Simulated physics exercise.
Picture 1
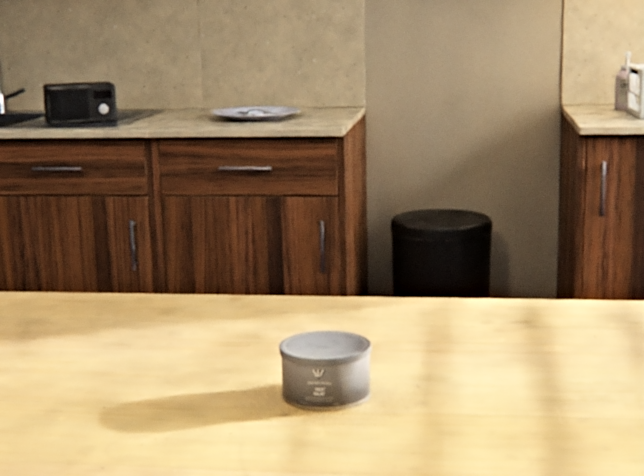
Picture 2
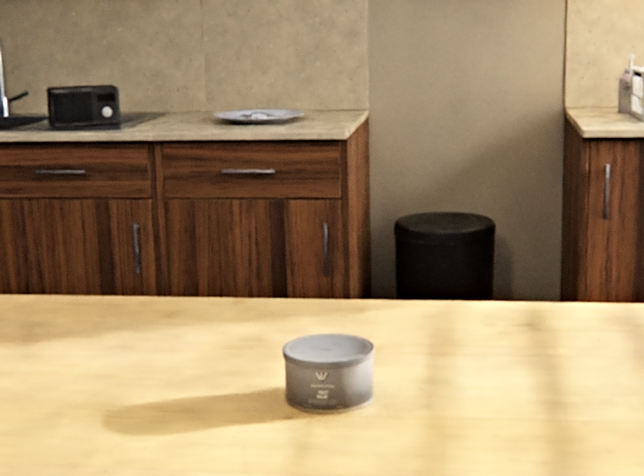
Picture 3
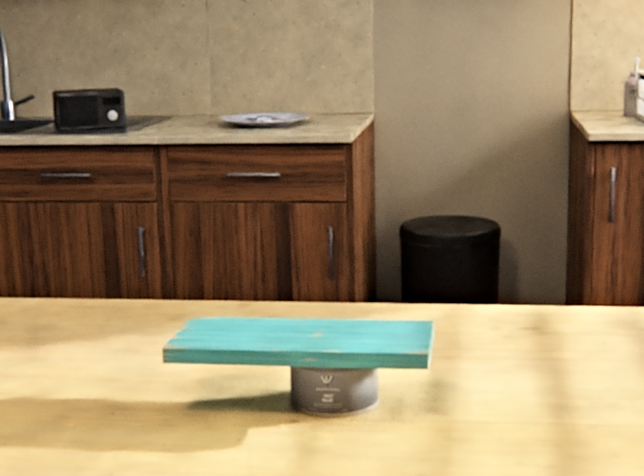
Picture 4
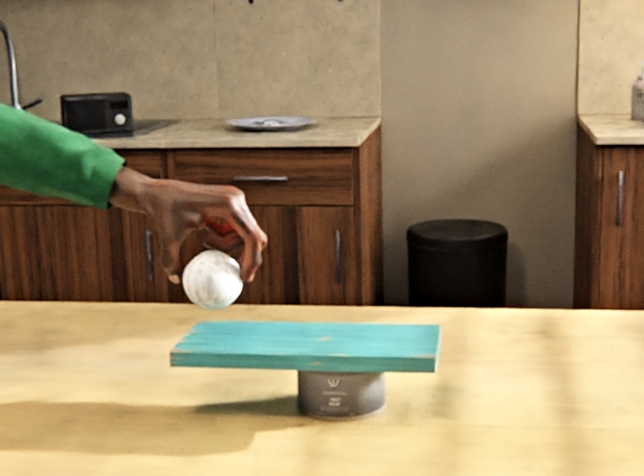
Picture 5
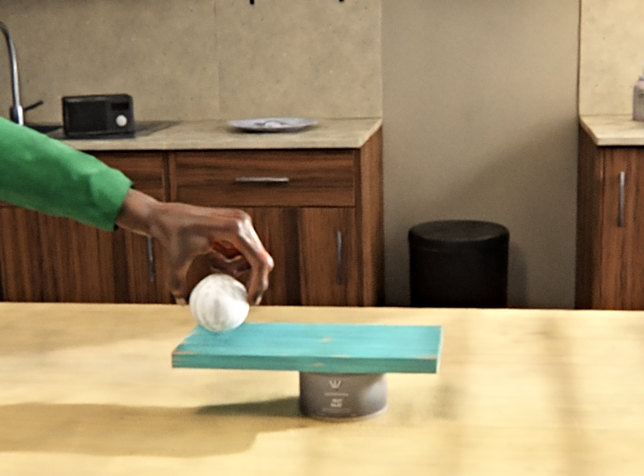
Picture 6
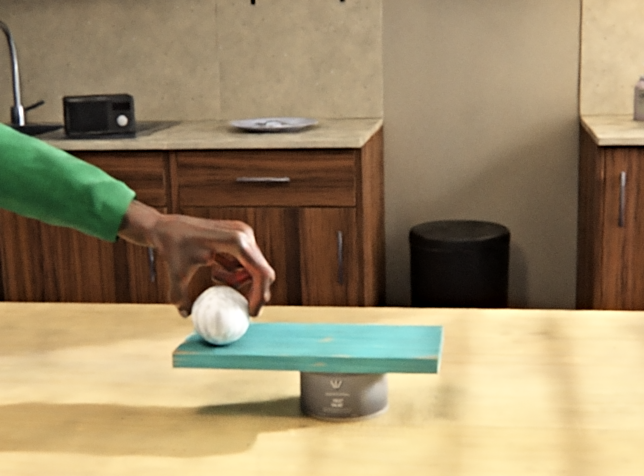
The footage shows a grey tub on a table, then a turquoise board resting on top of it, extending farther to the left. A hand in a green sleeve lowers a white onion onto the board's left part, still holding it.
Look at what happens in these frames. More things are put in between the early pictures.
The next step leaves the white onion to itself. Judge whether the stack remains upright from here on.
Pretty clearly, it isn't secure there.
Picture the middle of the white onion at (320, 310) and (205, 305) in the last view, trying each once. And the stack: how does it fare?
Result of try one: No collapse; result of try two: Collapse.
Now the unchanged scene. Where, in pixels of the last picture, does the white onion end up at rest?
End spot: Near (119, 383).
Then, 0.50 s on from there, white onion now fallen; turquoise board turned 26° from how it was put.
Then, 0.70 s on from there, turquoise board turned 23° from how it was put.
In the end, fallen, white onion; moved from the start, turquoise board; grey tub unmoved. At the end, from the last picture's camera, white onion near (119, 383). The stack loses its balance.
